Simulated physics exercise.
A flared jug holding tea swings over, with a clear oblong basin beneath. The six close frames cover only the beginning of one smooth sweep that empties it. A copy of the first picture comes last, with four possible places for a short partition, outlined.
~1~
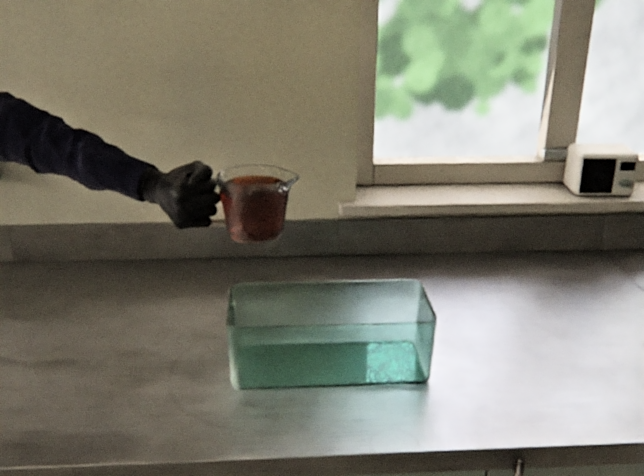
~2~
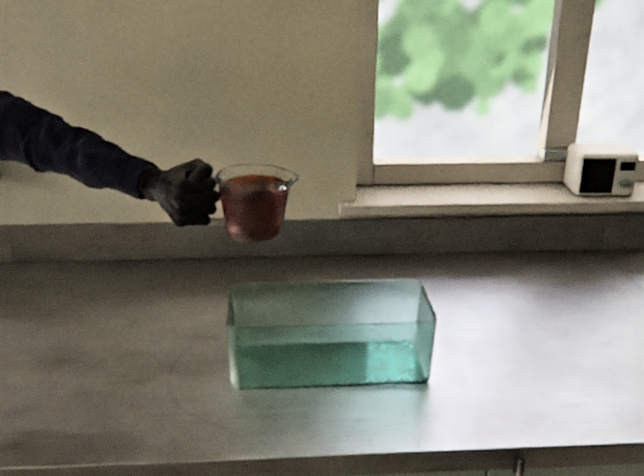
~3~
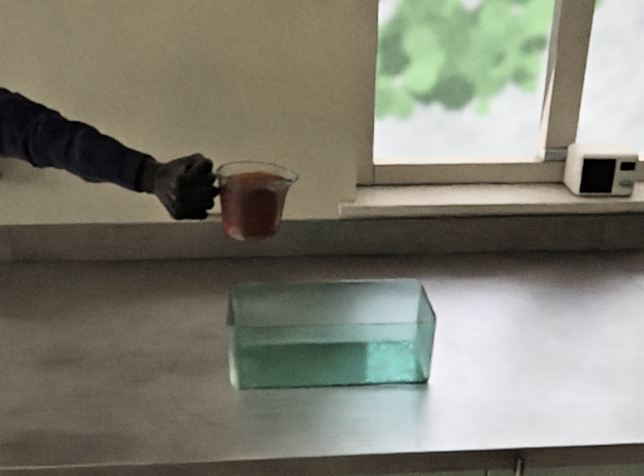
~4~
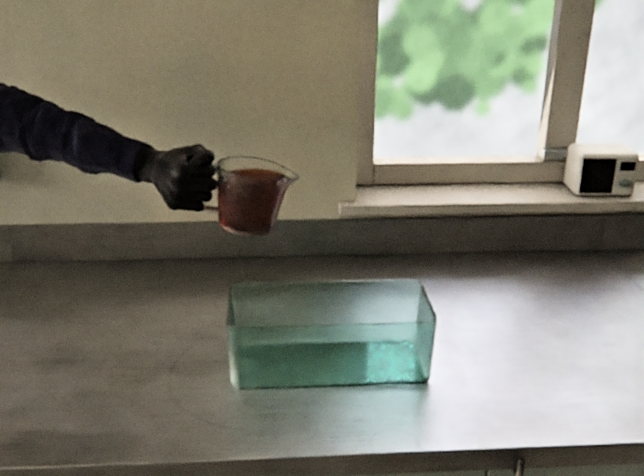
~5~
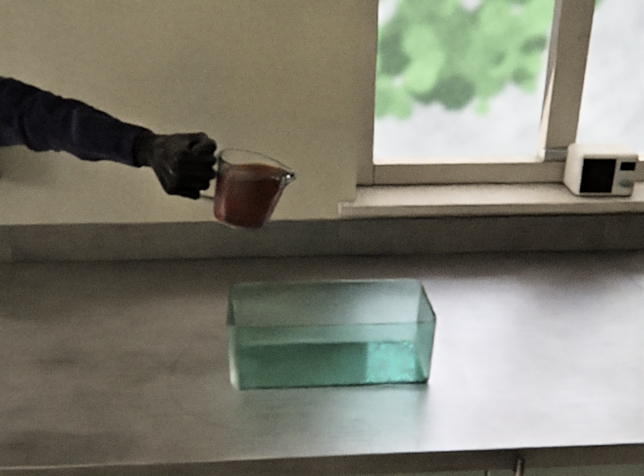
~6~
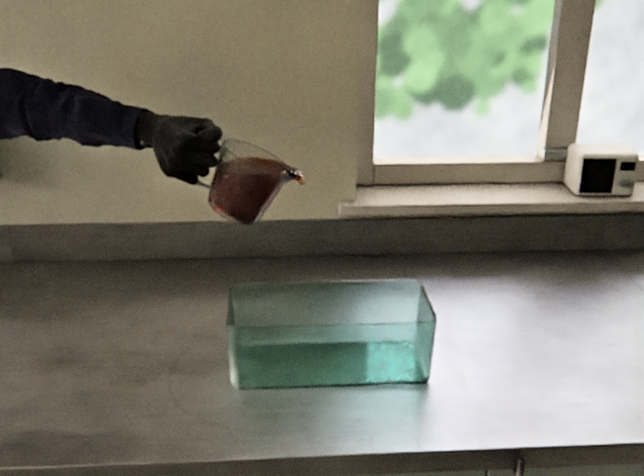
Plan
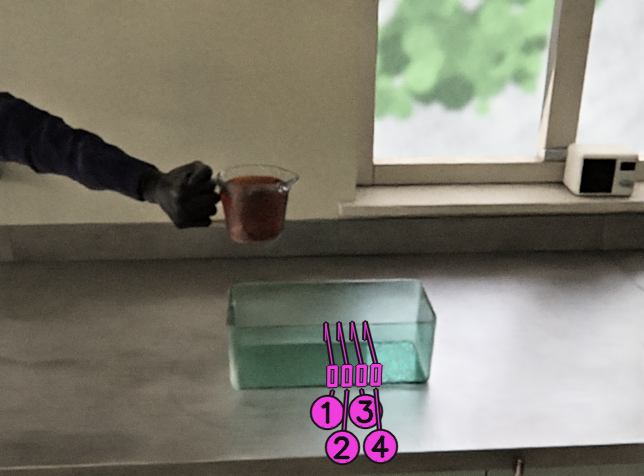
A dark-gloved hand held a clear jug of reddish-brown tea above a glass basin of greenish liquid, then gradually tilted it to the right until a little tea showed just over the lip.
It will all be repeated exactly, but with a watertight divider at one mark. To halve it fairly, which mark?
The best place is 4.
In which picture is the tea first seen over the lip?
In picture 6.
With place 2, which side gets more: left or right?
The right side.
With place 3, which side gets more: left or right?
More ends on the right.
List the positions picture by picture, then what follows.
The first picture shows upright, lip at (299, 177); basin from (231, 387) to (430, 380); nothing has left yet.
The second picture shows upright, lip at (298, 177); nothing has left yet.
The third picture shows tipped about 4°, lip at (298, 177); nothing has left yet.
The fourth picture shows tipped about 10°, lip at (298, 177); nothing has left yet.
The fifth picture shows tipped about 17°, lip at (298, 177); nothing has left yet.
The sixth picture shows tipped about 25°, lip at (297, 177); tea is over the lip, down to (297, 177).
In magenta, 1 at (332, 391); 2 at (347, 390); 3 at (361, 390); 4 at (375, 389).
Choosing 1, about 8 % ends left of the wall and 88 % right of it; 4 % is lost outside.
Choosing 2, about 10 % ends left of the wall and 87 % right of it; 3 % is lost outside.
Choosing 3, about 19 % ends left of the wall and 79 % right of it.
Choosing 4, about 49 % ends left of the wall and 47 % right of it; 4 % is lost outside.
